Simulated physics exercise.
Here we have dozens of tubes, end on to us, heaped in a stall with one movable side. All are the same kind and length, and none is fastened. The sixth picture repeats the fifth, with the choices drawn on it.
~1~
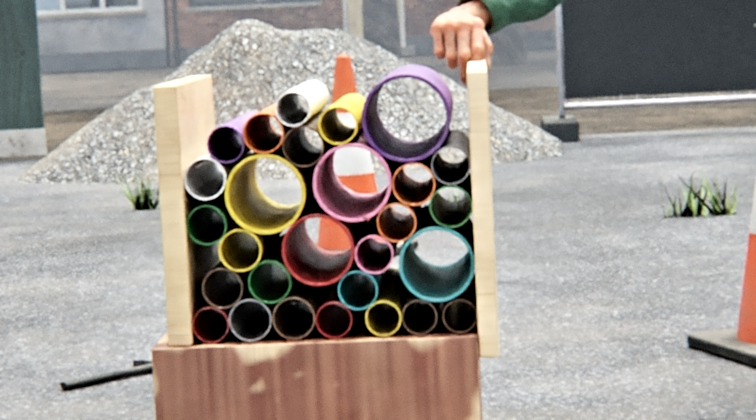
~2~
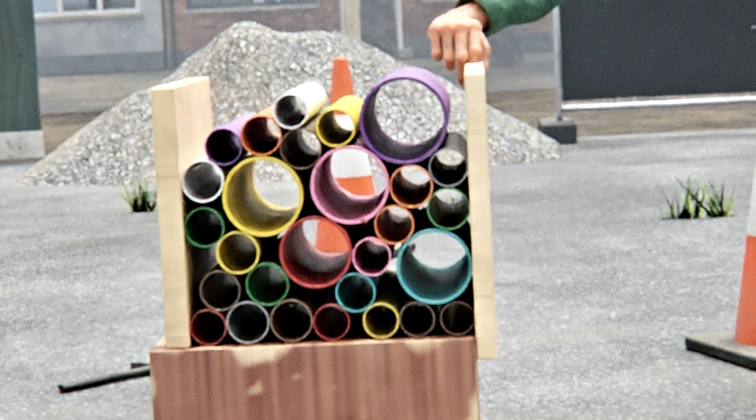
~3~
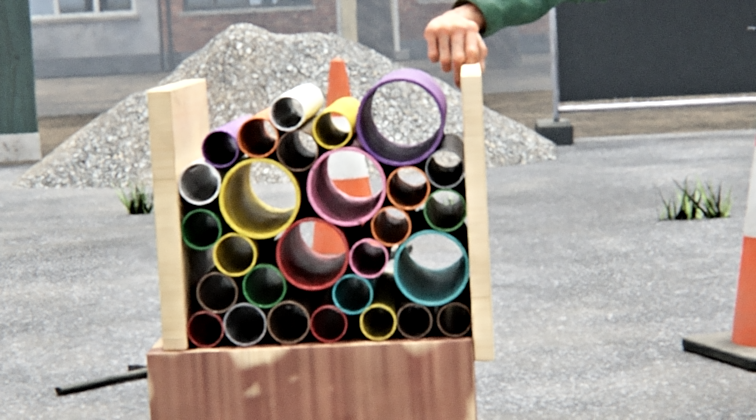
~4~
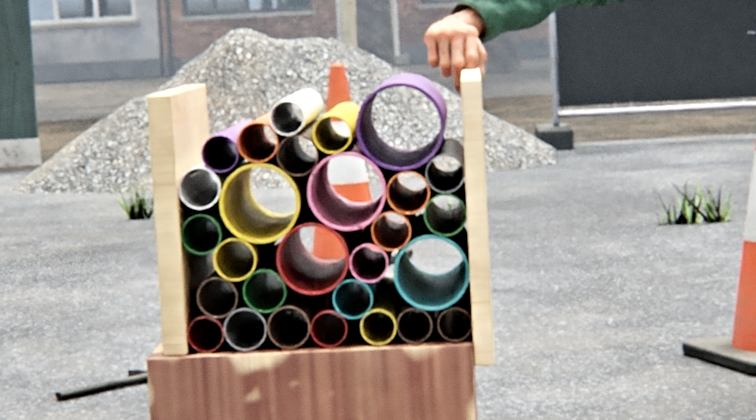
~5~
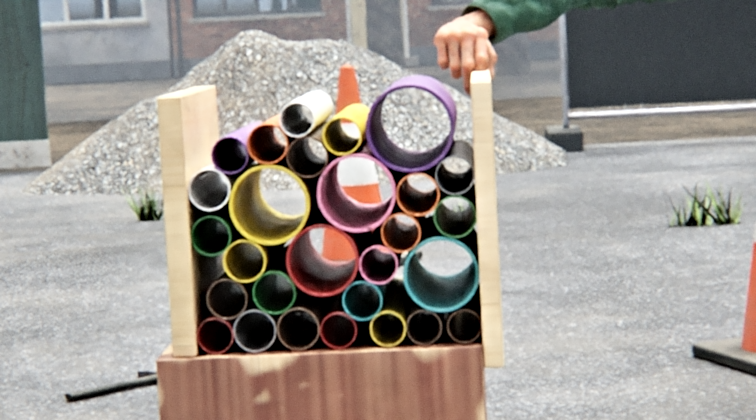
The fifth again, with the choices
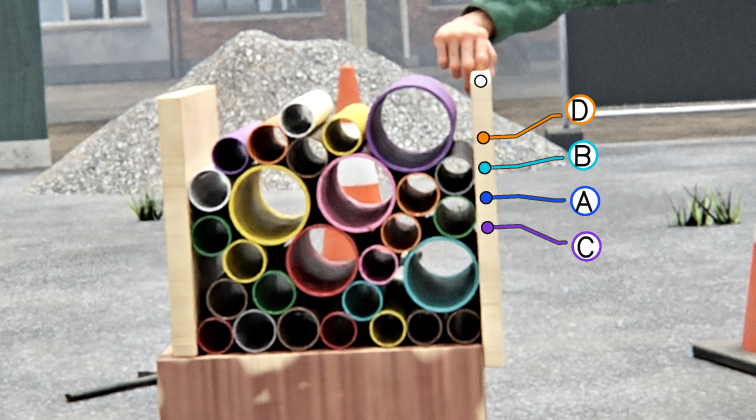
The video shows colourful tubes of different widths stacked between two upright boards, in front of a gravel pile and an orange cone. A hand rests on top of the right board while the view shifts slightly and the tubes stay in place.
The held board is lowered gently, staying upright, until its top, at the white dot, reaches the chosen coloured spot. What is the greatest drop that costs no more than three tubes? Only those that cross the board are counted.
Stop at C.
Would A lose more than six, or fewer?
At A, fewer than six.
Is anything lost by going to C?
Yes.
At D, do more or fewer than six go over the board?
Fewer than six.
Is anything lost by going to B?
No, at B.
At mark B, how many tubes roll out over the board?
It comes to none.
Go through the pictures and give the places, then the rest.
The first frame shows a yellow tube (338, 125); side board (483, 197).
The second frame shows a brown tube (417, 319).
The third frame shows a red tube (313, 254); a green tube (445, 210).
The fourth frame shows a grey tube (446, 173); a yellow tube (332, 134).
The fifth frame shows side board (487, 207); a brown tube (424, 328).
On the copy, A at (486, 197); B at (484, 168); C at (487, 227); D at (483, 138); the white dot at (480, 82).
On C. First, top of the board (474, 148).
Then, top of the board (477, 225).
Finally, top of the board (477, 227), one out over the board.
By contrast, A none out over the board; B none out over the board; D none out over the board.
